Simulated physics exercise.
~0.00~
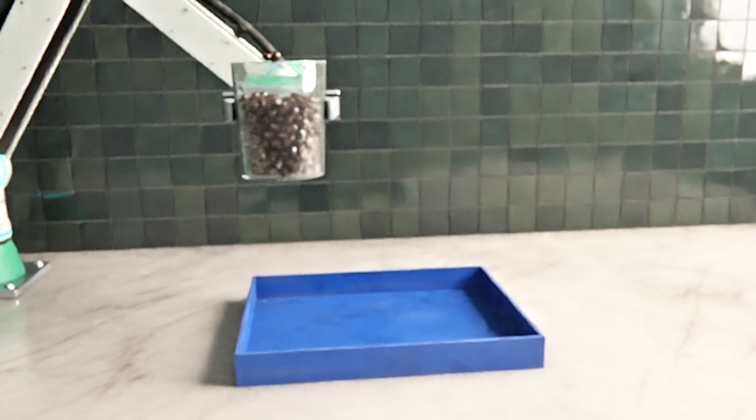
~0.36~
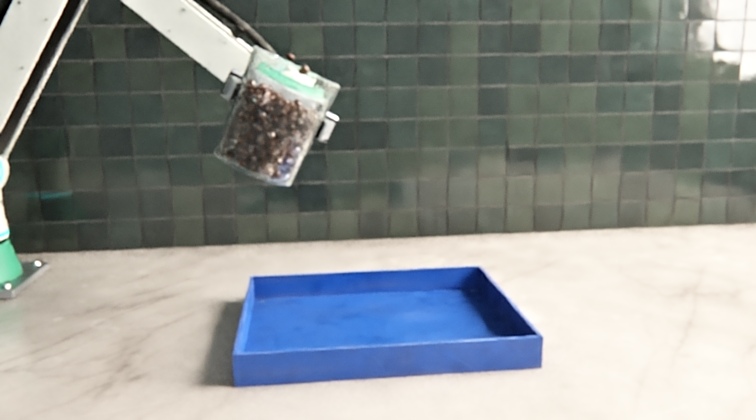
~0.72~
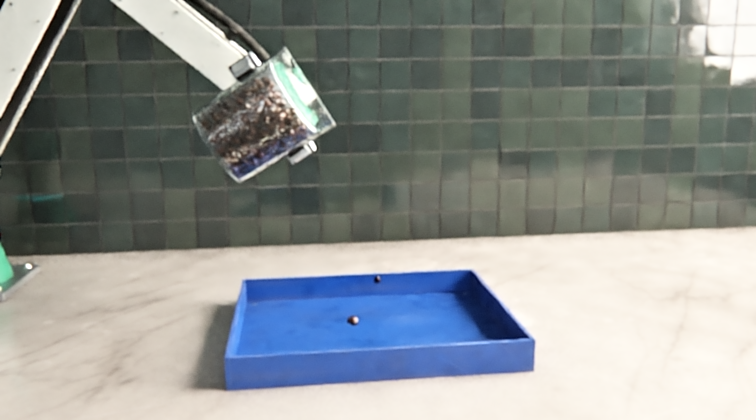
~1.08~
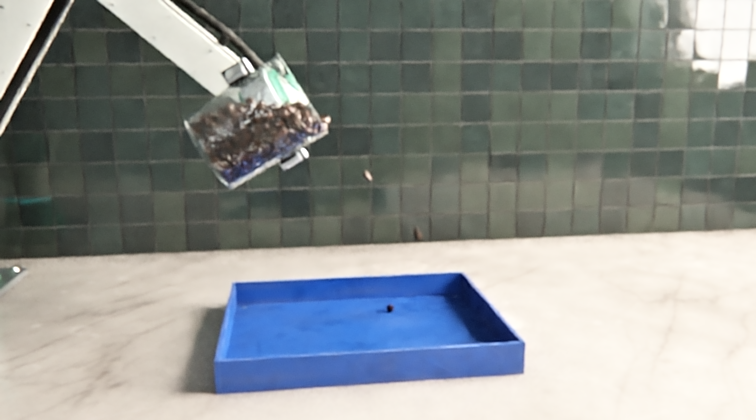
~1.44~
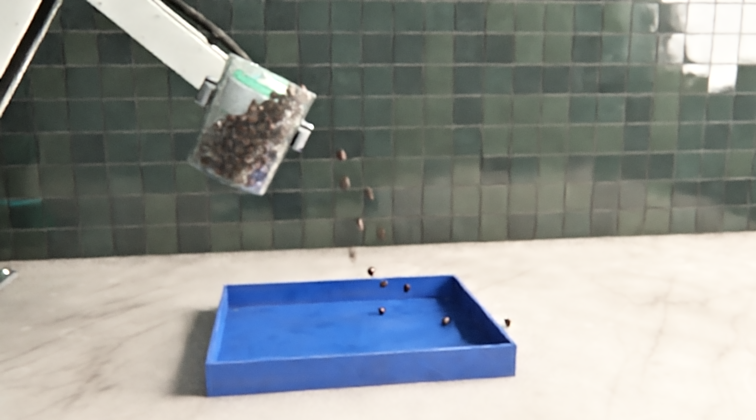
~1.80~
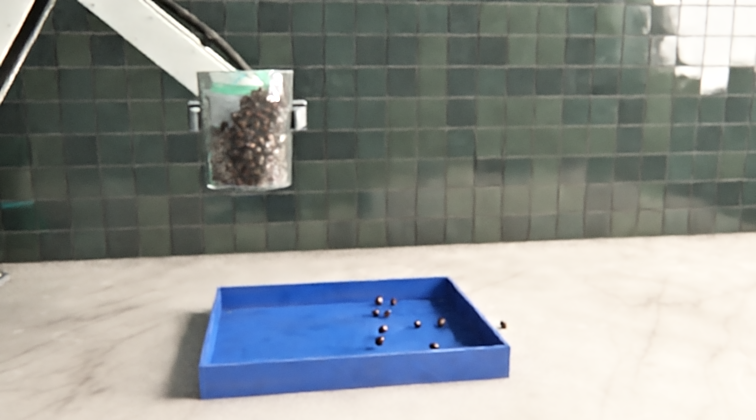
We see a robot arm tilt a clear tumbler of dark dried beans above a blue tray on a marble surface, spilling a few beans, then turn it upright, still mostly full, with several beans scattered in the tray and at least one outside its right edge.
